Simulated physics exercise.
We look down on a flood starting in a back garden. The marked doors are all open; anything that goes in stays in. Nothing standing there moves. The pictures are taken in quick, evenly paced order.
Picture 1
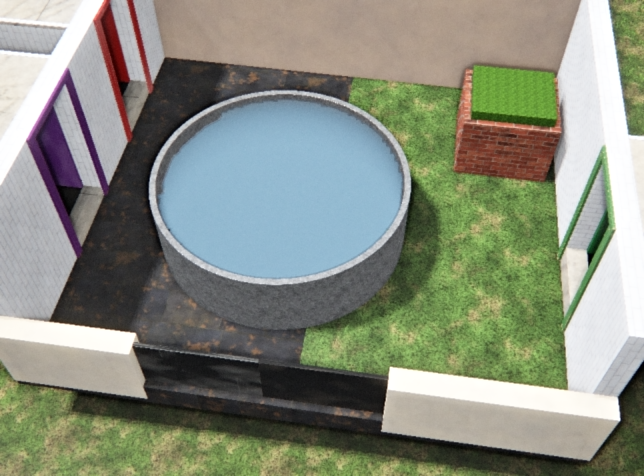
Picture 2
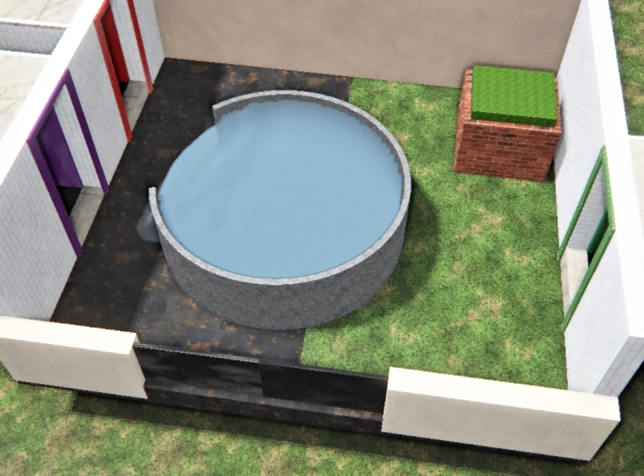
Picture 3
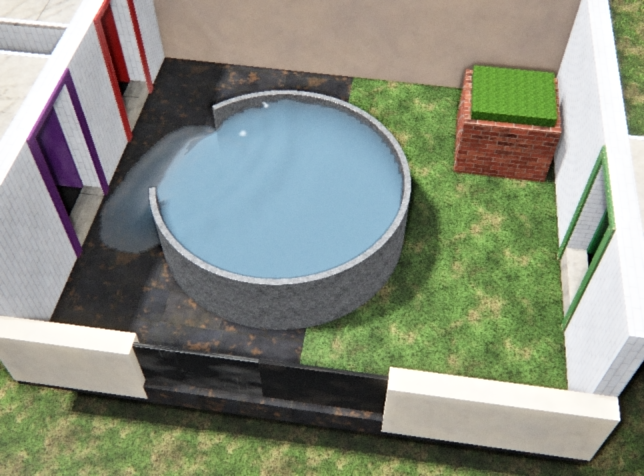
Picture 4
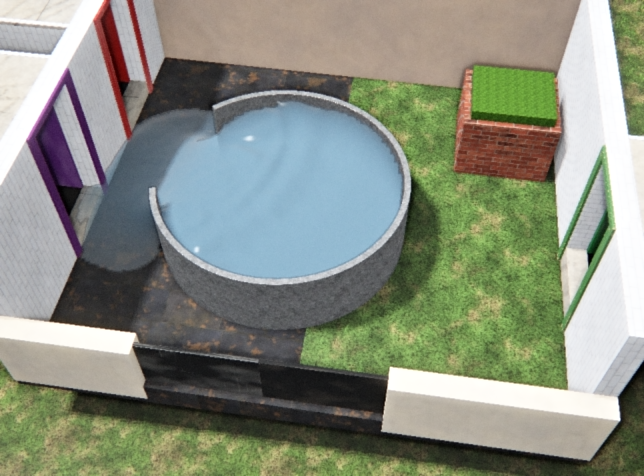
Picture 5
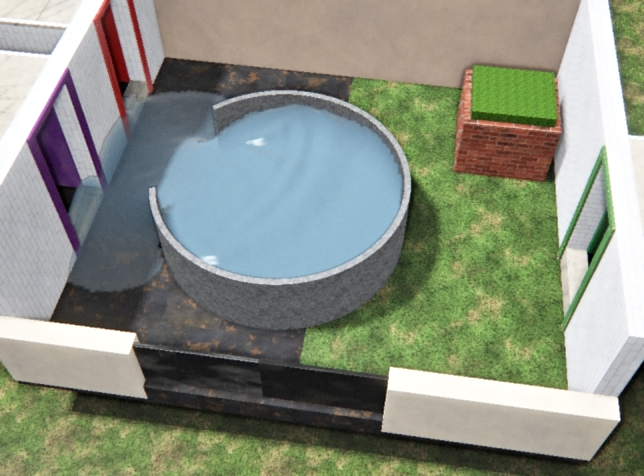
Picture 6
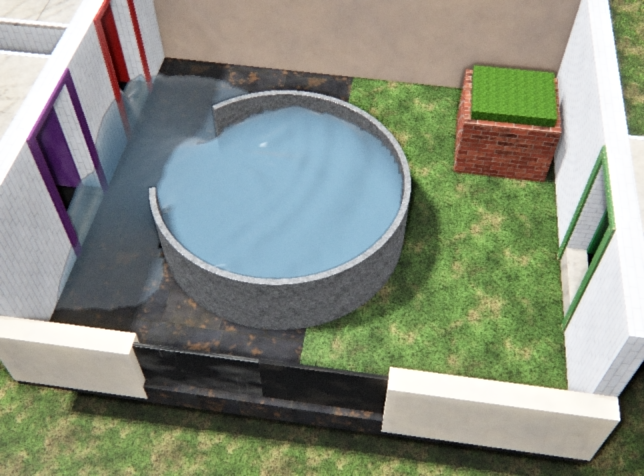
A round grey pool full of water opened on its left side, and water poured out across the dark paving, reached the wall with the purple and red doorways, and spread along it both ways.
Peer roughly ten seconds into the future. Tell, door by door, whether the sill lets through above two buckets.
Door by door: The red door does; the green door does not; the purple door does.
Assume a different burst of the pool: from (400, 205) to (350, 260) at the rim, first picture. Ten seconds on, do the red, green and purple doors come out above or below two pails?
Result per door - red door: Does not exceed; green door: Exceeds; purple door: Does not exceed.
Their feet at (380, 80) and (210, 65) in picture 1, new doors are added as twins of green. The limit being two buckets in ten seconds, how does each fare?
Taking them in the order asked, one ends up below, the other ends up above.
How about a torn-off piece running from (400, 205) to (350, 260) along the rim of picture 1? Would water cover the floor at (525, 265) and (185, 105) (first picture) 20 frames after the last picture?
Soaked, then untouched.
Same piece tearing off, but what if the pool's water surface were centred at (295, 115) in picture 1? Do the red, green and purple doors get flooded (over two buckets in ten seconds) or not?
Red: Exceeds it; green: Falls short; purple: Falls short.
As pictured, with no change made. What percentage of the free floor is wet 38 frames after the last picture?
My estimate is roughly 100 percent.
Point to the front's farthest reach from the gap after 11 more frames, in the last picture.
Estimated pixel: (398, 88).
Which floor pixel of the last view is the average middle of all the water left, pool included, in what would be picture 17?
(240, 198).
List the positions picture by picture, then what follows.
In the first frame, still water in the round pool at (281, 182).
In the second frame, the front is at a hidden place, out from the gap at (181, 179).
In the third frame, water pours out at (181, 180) and has run to (110, 241).
In the fourth frame, the front is at (82, 249), out from the gap at (181, 181).
In the fifth frame, the front is at (147, 100), out from the gap at (181, 181).
In the sixth frame, the front is at (158, 76), out from the gap at (181, 181).
A moment on, water covers 25 % of the floor; the red door over two buckets in, the green door not reached, the purple door far over two buckets in.
Next, water covers 45 % of the floor; the red door over two buckets in, the green door not reached, the purple door far over two buckets in.
Then, water covers 75 % of the floor; the red door far over two buckets in, the green door not reached, the purple door far over two buckets in.
Later, water covers 100 % of the floor; the red door far over two buckets in, the green door wet at the sill, nothing in, the purple door far over two buckets in.
In the end, water covers 100 % of the floor; the red door far over two buckets in, the green door wet at the sill, nothing in, the purple door far over two buckets in.
